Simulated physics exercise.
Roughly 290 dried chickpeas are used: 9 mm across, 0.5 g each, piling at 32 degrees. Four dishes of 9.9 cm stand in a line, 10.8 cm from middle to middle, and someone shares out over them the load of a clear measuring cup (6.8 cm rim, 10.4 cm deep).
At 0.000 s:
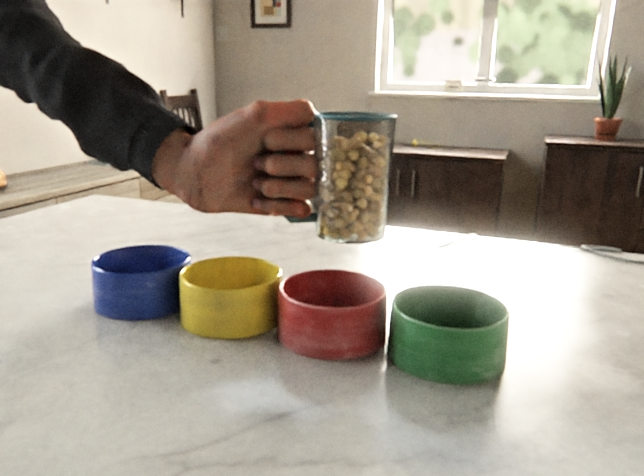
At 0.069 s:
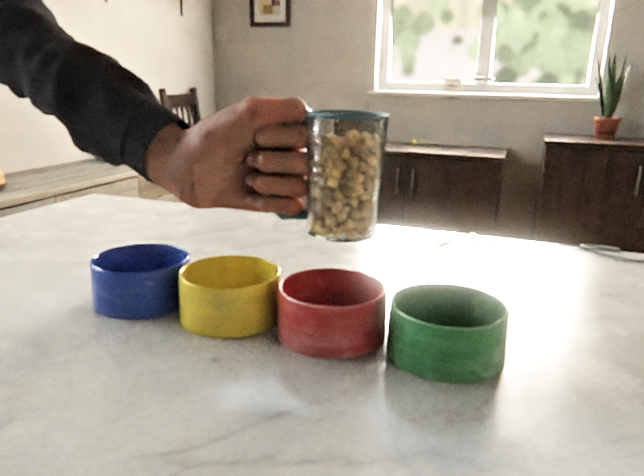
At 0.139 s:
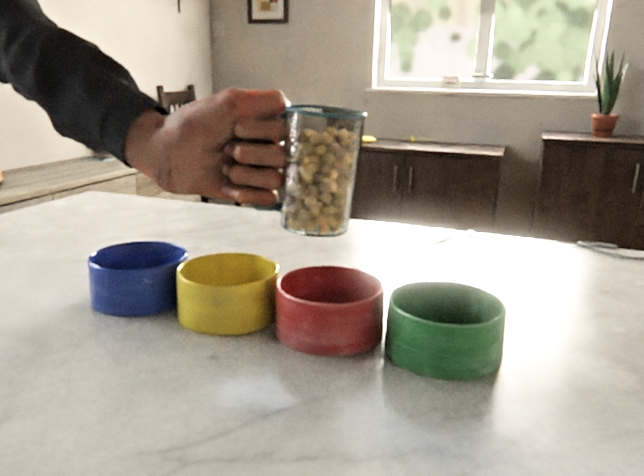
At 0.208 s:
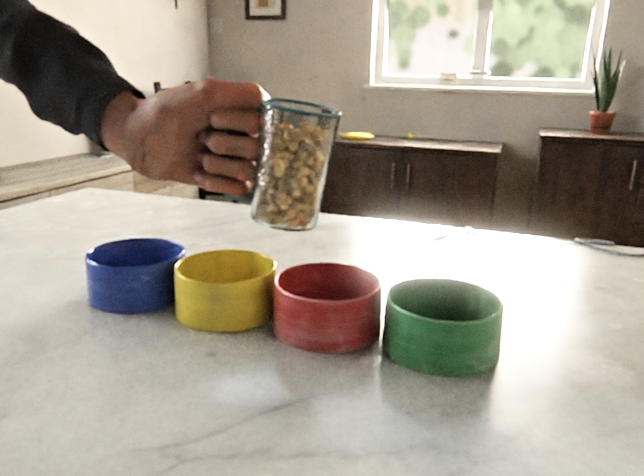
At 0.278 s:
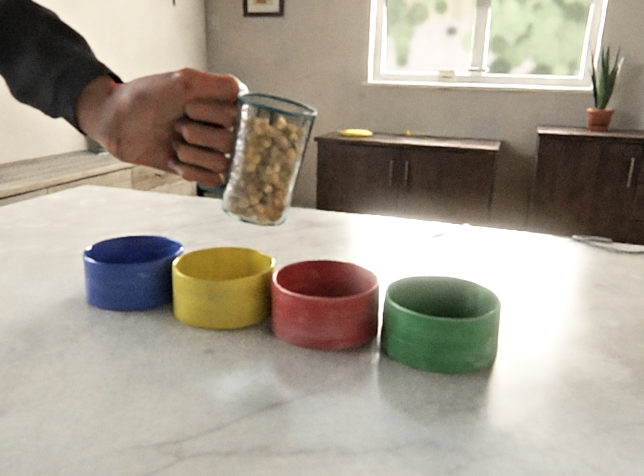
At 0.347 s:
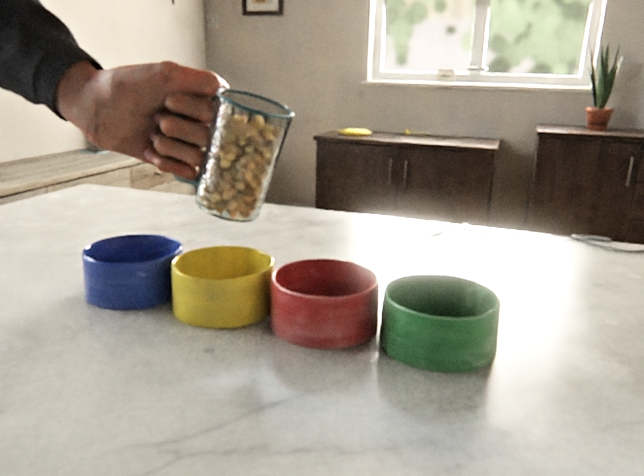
Hand carrying a clear cup of dried chickpeas leftward above blue, yellow, red and green dishes, gradually tilting it to the right.
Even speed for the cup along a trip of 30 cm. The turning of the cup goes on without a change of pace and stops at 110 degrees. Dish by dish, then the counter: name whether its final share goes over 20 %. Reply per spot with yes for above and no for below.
Red: No, below. Blue: Yes, above. Green: No, below. Yellow: No, below. Counter: No, below.
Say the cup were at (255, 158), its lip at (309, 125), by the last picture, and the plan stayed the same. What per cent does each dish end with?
It'd finish with red at 0, blue at 100, green at 0 and yellow at 0.
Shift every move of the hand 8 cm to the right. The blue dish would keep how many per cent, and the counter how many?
Blue 0, counter 0.
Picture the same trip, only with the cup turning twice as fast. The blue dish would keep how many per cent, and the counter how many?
I'd expect blue to end at 100 and the counter at 0.
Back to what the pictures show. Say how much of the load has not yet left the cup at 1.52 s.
Close to 100 in a hundred.
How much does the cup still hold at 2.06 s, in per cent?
Around 60 in a hundred.
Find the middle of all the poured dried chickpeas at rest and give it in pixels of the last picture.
About (139, 270).
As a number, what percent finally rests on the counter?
The share comes to some 0 percent.
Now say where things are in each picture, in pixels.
Cup at (353, 177), tilt 0 degrees, lip at (394, 118), moved 0.0 cm; middle of the pieces at (354, 191); green dish at (450, 305); red dish at (333, 288); yellow dish at (232, 272); blue dish at (142, 259), in the first picture.
Cup at (344, 175), tilt 1 degrees, lip at (386, 117), moved 0.7 cm; middle of the pieces at (345, 189), in the second picture.
Cup at (320, 170), tilt 5 degrees, lip at (364, 116), moved 2.8 cm; middle of the pieces at (320, 185), in the third picture.
Cup at (292, 165), tilt 9 degrees, lip at (338, 115), moved 5.2 cm; middle of the pieces at (292, 179), in the fourth picture.
Cup at (266, 160), tilt 13 degrees, lip at (313, 115), moved 7.7 cm; middle of the pieces at (265, 174), in the fifth picture.
Cup at (241, 157), tilt 18 degrees, lip at (289, 117), moved 10.1 cm; middle of the pieces at (240, 170); green dish at (441, 294); red dish at (325, 277); yellow dish at (224, 262); blue dish at (133, 248). The cup turns about 60 degrees a second and travels 35 cm a second, in the sixth picture.
After 1.05 s, tilt 61 degrees; cup holds 100 %.
Then, at 1.52 s, tilt 90 degrees; cup holds 100 %.
Then, at 2.06 s, tilt 110 degrees; cup holds 60 %, blue 35 %.
In the end, at 3.5 s, red 0 %, blue 100 %, green 0 %, yellow 0 %, counter 0 %.
